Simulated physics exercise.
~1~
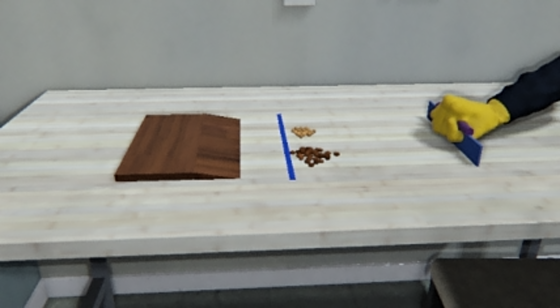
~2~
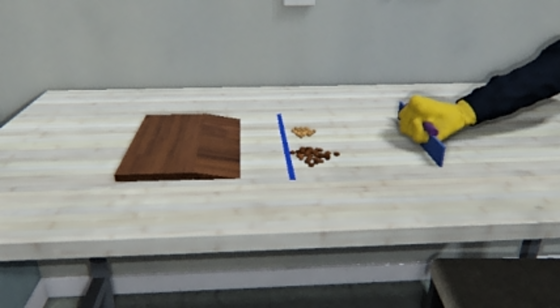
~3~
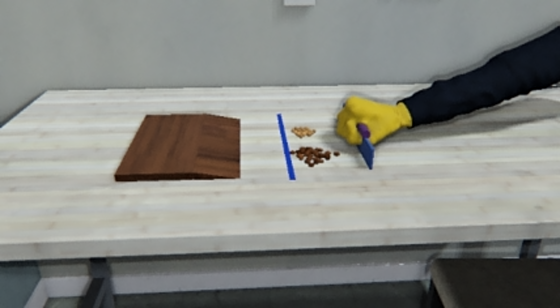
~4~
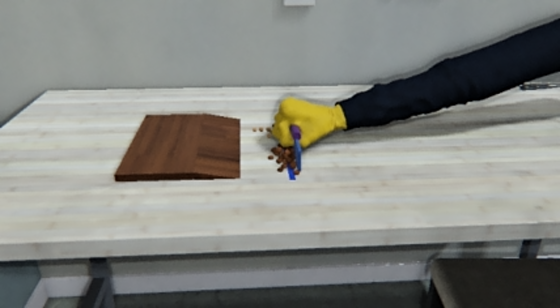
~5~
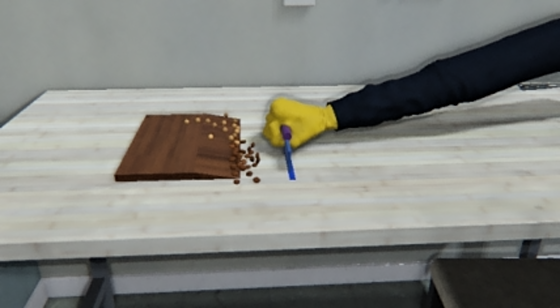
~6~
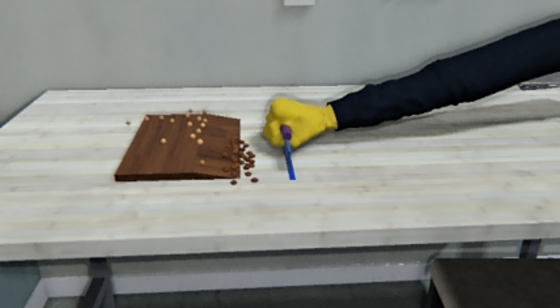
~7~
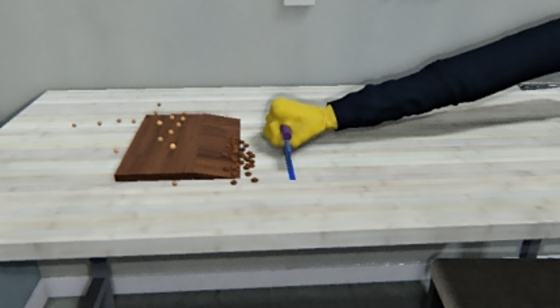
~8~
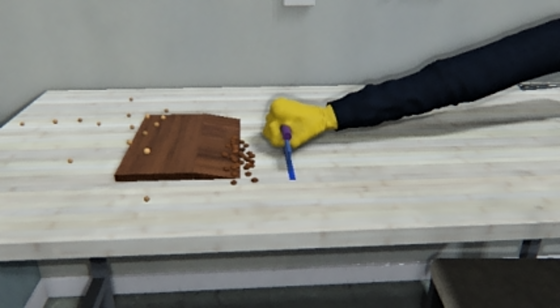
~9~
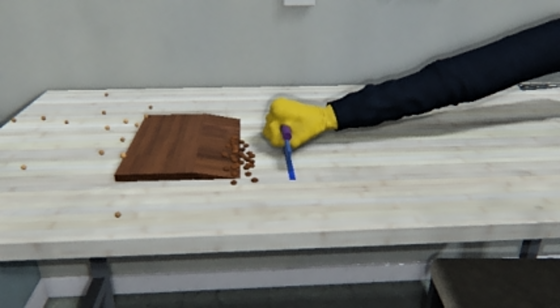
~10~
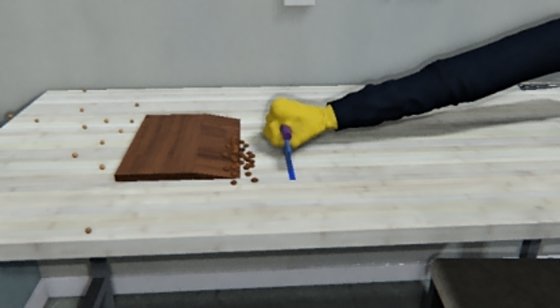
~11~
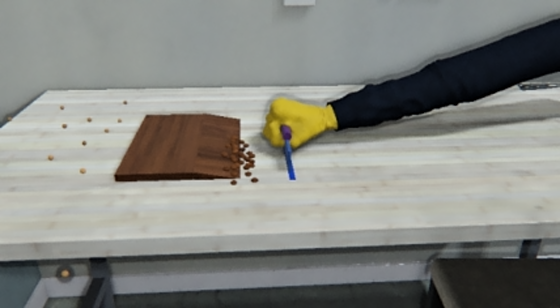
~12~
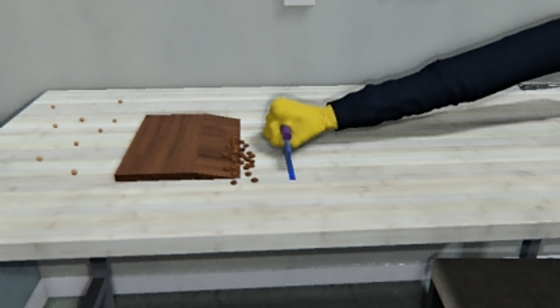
On a pale tabletop, a yellow-gloved hand sweeps two heaps left, stopping at blue tape; light bits scatter beyond the brown slab, darker ones bunch at its edge.
